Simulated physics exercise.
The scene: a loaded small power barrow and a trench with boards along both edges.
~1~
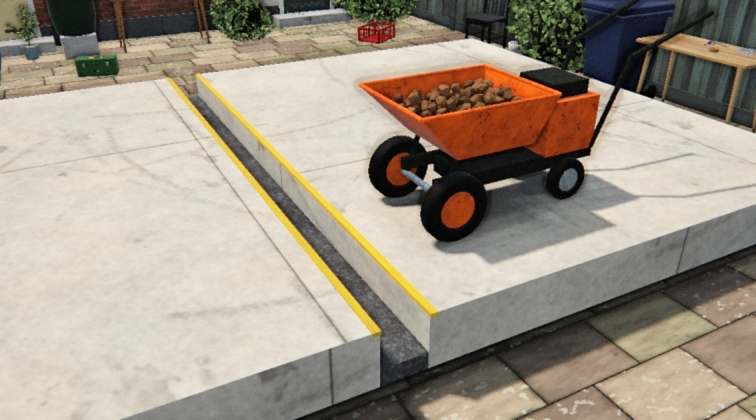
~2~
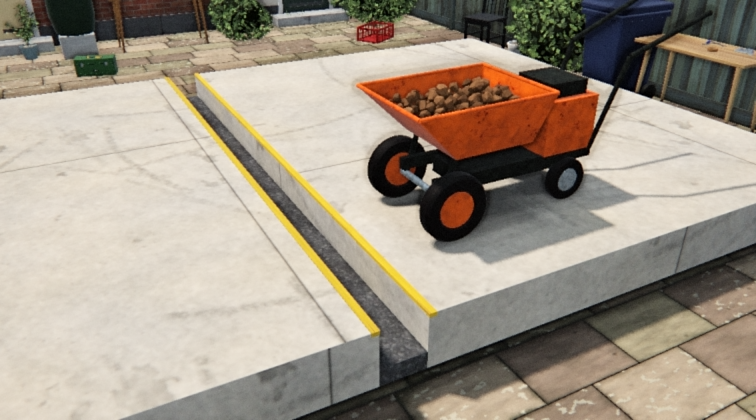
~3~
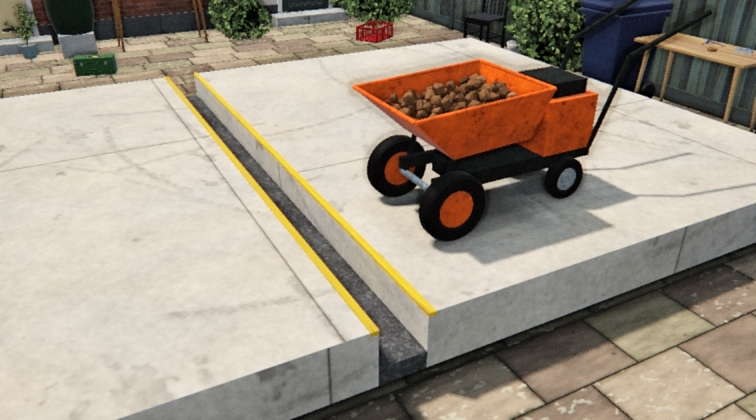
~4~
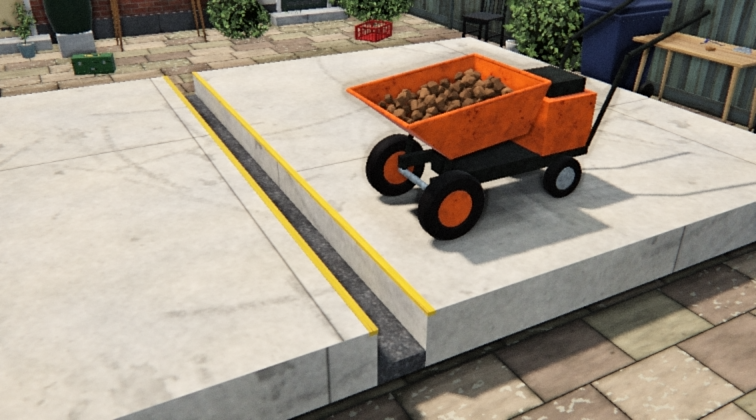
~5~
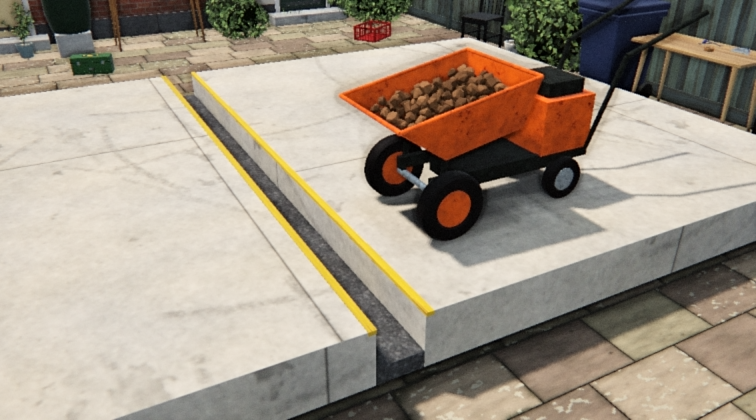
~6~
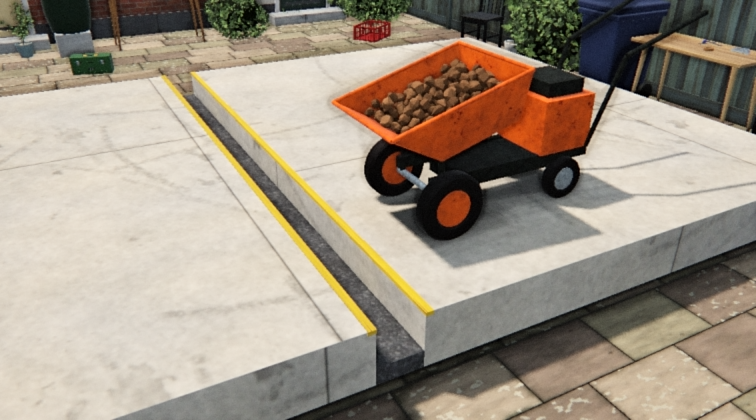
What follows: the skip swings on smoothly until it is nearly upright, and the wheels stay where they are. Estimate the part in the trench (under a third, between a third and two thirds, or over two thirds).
The trench ends with from one third to two thirds of it.
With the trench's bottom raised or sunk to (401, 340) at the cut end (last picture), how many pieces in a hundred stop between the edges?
Some 40 per cent.
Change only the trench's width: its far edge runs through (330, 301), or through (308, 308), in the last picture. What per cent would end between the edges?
Near 80 % and 100 %.
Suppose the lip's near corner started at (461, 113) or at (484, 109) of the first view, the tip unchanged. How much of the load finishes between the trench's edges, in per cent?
About 80 and 60 per cent.
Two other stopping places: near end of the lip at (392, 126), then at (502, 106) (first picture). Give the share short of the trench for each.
First some 0, then 40 per cent.
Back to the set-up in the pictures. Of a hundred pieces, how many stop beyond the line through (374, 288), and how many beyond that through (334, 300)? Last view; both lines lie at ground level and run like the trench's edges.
In turn 80 and 50 in a hundred.
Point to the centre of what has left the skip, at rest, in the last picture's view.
Roughly at (299, 239).
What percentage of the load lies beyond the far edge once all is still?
Close to 50 per cent.
Just after the last frame, skip tipped steeply; every one in the skip.
A moment on, skip tipped right over; roughly half in the skip; roughly a quarter in or heaped over the trench; roughly a third beyond it; just a few falling.
Further on, skip tipped right over; roughly half in or heaped over the trench; roughly half beyond it.
When it is over, skip tipped right over; roughly half in or heaped over the trench; roughly half beyond it.
